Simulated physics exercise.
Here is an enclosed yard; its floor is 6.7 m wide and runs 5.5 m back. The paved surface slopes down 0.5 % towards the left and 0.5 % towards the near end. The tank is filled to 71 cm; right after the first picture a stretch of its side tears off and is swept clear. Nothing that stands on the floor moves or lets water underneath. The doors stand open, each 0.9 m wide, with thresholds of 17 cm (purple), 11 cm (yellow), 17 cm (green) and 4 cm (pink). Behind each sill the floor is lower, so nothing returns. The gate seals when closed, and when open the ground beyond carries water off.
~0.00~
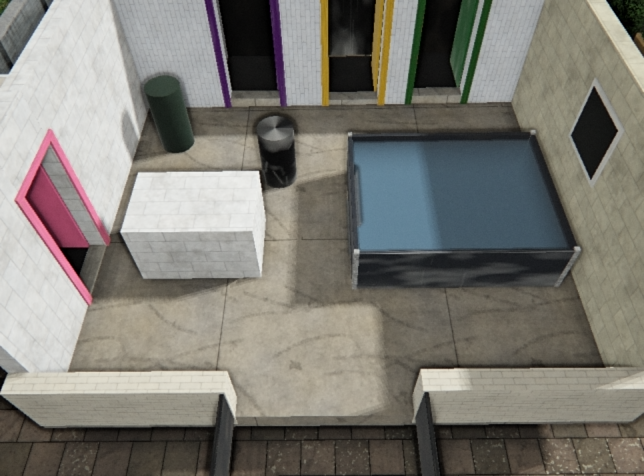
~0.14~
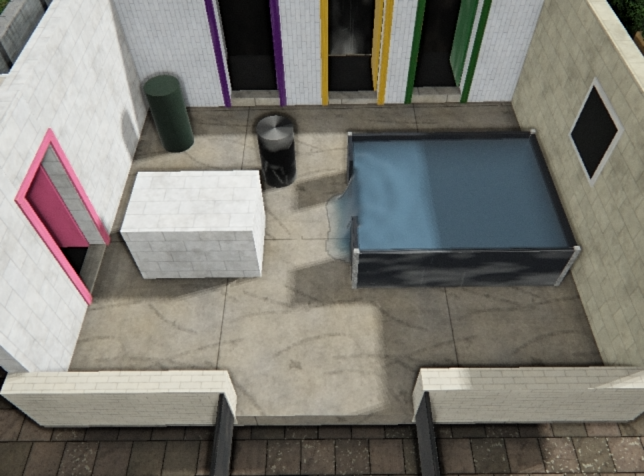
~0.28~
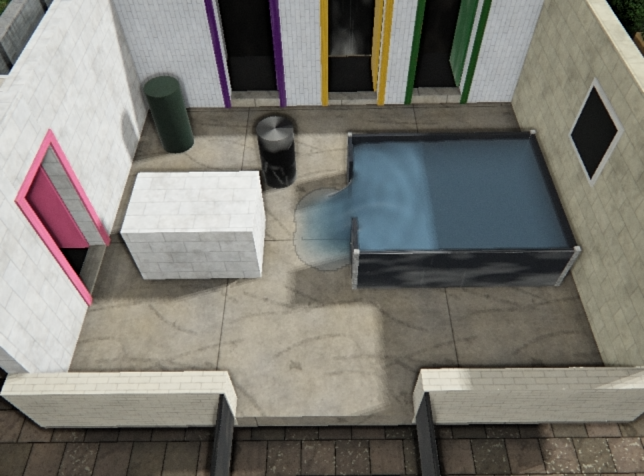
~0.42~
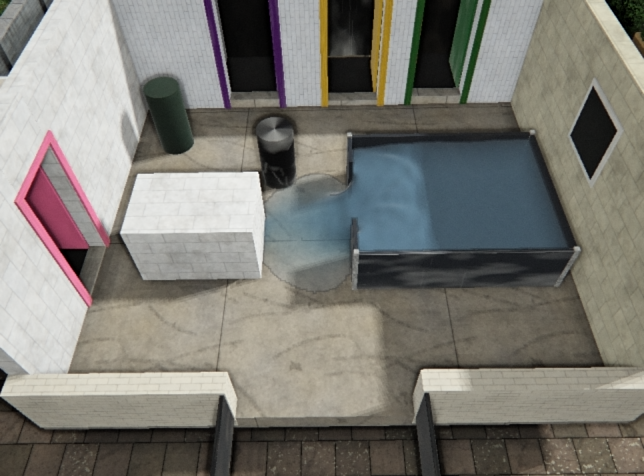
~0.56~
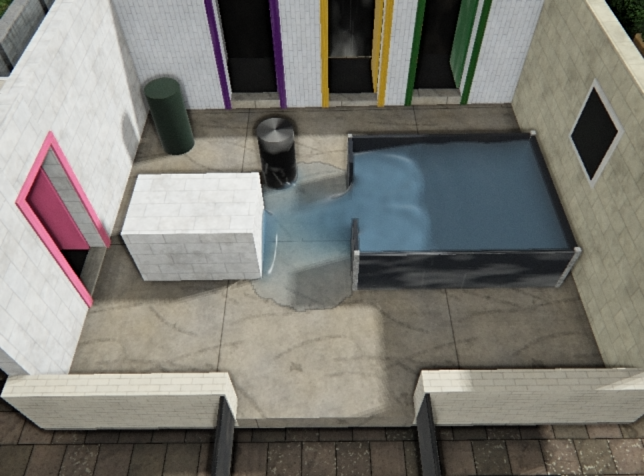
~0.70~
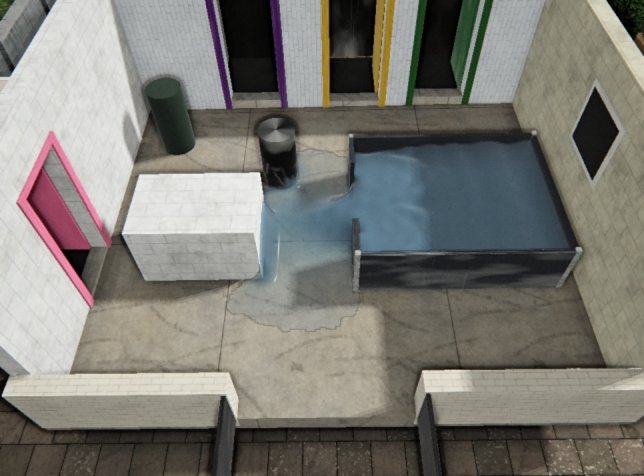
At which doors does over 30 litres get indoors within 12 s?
The water let in: At the purple door it does not reach the limit; at the yellow door it does not reach the limit; at the green door it does not reach the limit; at the pink door it goes over the limit.
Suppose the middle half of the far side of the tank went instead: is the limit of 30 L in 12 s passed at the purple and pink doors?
Then: Purple under, pink past it.
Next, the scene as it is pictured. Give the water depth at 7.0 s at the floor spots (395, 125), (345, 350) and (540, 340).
About 6, 3 and 1 cm.
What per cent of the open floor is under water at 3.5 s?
About 65 per cent.
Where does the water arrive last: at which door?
It is the green one.
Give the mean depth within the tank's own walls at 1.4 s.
About 54 cm.
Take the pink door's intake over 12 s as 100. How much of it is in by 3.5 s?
About 0 per cent.
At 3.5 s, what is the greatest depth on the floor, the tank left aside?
About 31 cm.
After 1.4 s water covers 35 % of the floor and is deepest (50 cm) near (280, 233); purple door not reached, yellow door not reached, green door not reached, pink door not reached.
After 2.2 s water covers 55 % of the floor and is deepest (47 cm) near (280, 233); purple door 5 cm at the sill, 0 L in, yellow door 3 cm at the sill, 0 L in, green door not reached, pink door 3 cm at the sill, 0 L in.
After 3.5 s water covers 65 % of the floor and is deepest (31 cm) near (280, 233); purple door 13 cm at the sill, 0 L in, yellow door 7 cm at the sill, 0 L in, green door 1 cm at the sill, 0 L in, pink door 7 cm at the sill, 1 L in.
After 7.0 s water covers 90 % of the floor and is deepest (19 cm) near (268, 243); purple door 8 cm at the sill, 0 L in, yellow door 6 cm at the sill, 0 L in, green door 5 cm at the sill, 0 L in, pink door 7 cm at the sill, 56 L in.
After 12.0 s water covers 100 % of the floor and is deepest (14 cm) near (327, 116); purple door 6 cm at the sill, 0 L in, yellow door 12 cm at the sill, 1 L in, green door 11 cm at the sill, 0 L in, pink door 8 cm at the sill, 100 L in.
